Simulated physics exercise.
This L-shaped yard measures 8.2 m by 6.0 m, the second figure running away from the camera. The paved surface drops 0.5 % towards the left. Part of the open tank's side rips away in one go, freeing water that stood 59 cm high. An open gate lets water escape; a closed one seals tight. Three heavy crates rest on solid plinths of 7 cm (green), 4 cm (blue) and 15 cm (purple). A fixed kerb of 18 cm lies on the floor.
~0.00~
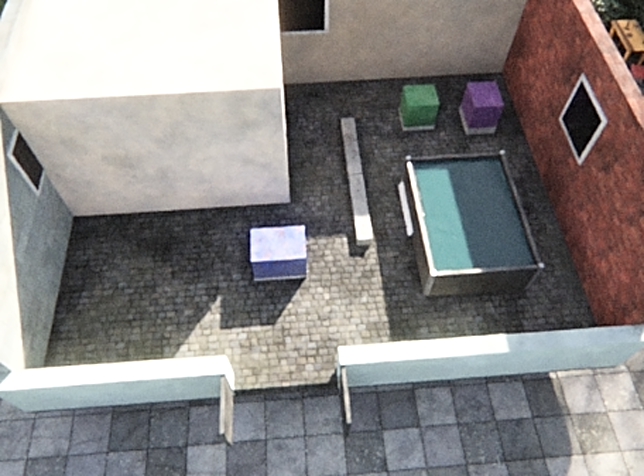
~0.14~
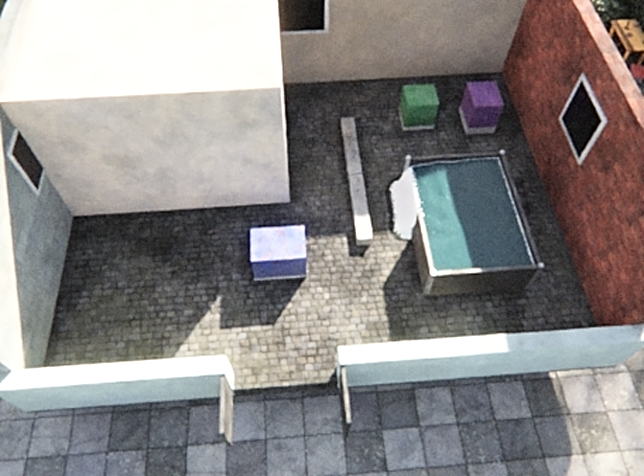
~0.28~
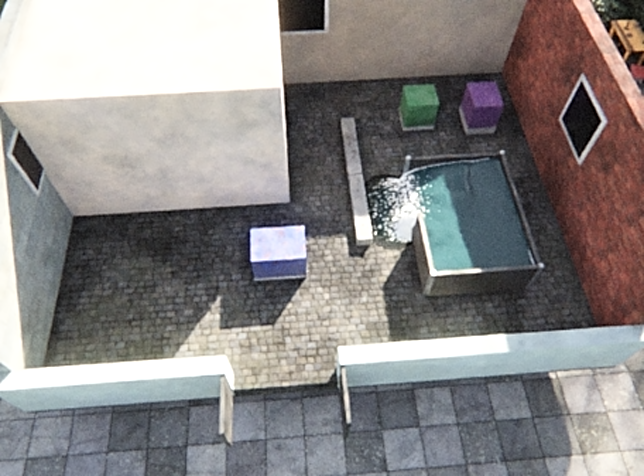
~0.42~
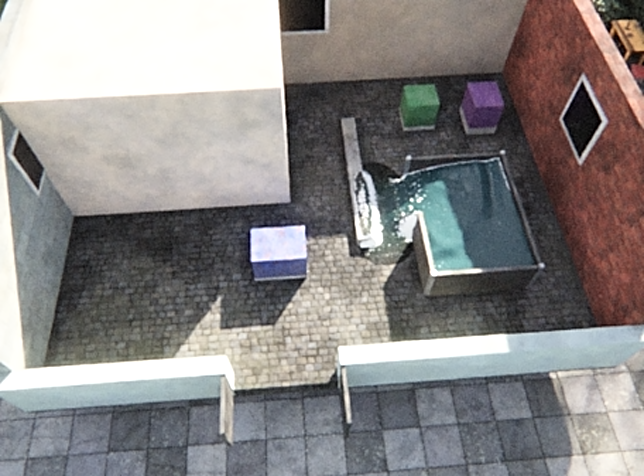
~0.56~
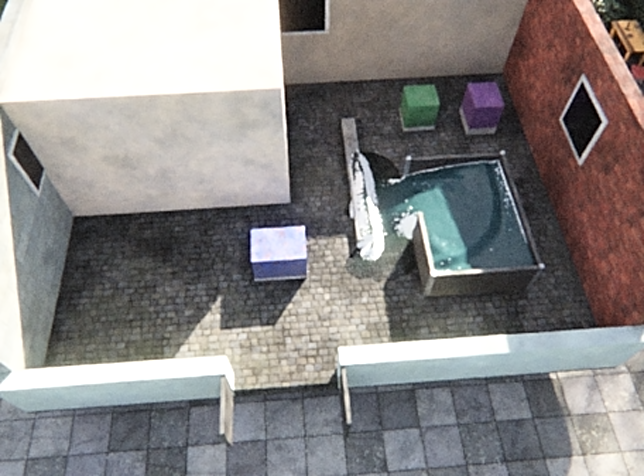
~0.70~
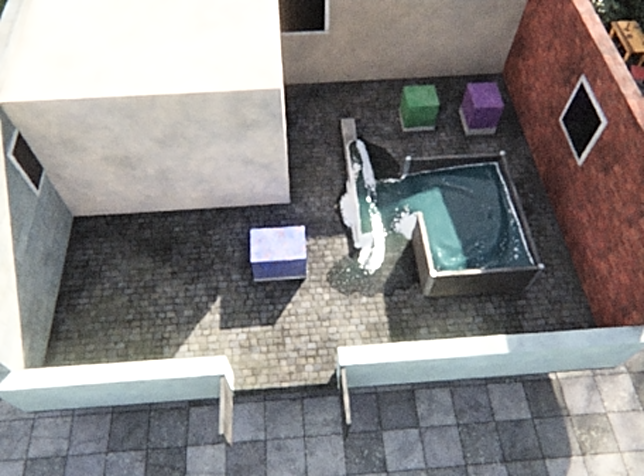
Water bursting from the left side of an open tank in a paved yard, splashing against a low wall and spilling over it.
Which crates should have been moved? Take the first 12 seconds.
The green crate is soaked; the blue crate is soaked; the purple crate keeps dry.
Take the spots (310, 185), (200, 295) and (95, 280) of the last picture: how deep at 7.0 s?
In that order: 6, 2 and 3 cm.
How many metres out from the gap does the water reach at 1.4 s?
Some 3.4 m out.
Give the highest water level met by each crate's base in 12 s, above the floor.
In cm: Green 13, blue 13, purple 9.
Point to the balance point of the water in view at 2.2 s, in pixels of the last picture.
At about (402, 213).
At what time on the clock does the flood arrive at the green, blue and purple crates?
Arrival: Green 1.2 s, blue 1.1 s, purple 2.2 s.
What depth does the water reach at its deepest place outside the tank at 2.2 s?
About 36 cm.
After 1.4 s water covers 30 % of the floor and is deepest (45 cm) near (368, 211); green plinth reached, blue plinth reached, purple plinth not reached.
After 2.2 s water covers 45 % of the floor and is deepest (36 cm) near (368, 211); green plinth reached, blue plinth reached, purple plinth not reached.
After 3.5 s water covers 65 % of the floor and is deepest (25 cm) near (368, 211); green plinth reached, blue plinth reached, purple plinth reached.
After 7.0 s water covers 95 % of the floor and is deepest (14 cm) near (287, 86); green plinth reached, blue plinth reached, purple plinth reached.
After 12.0 s water covers 95 % of the floor and is deepest (10 cm) near (452, 301); highest at the green plinth 13 cm, highest at the blue plinth 13 cm, highest at the purple plinth 9 cm.
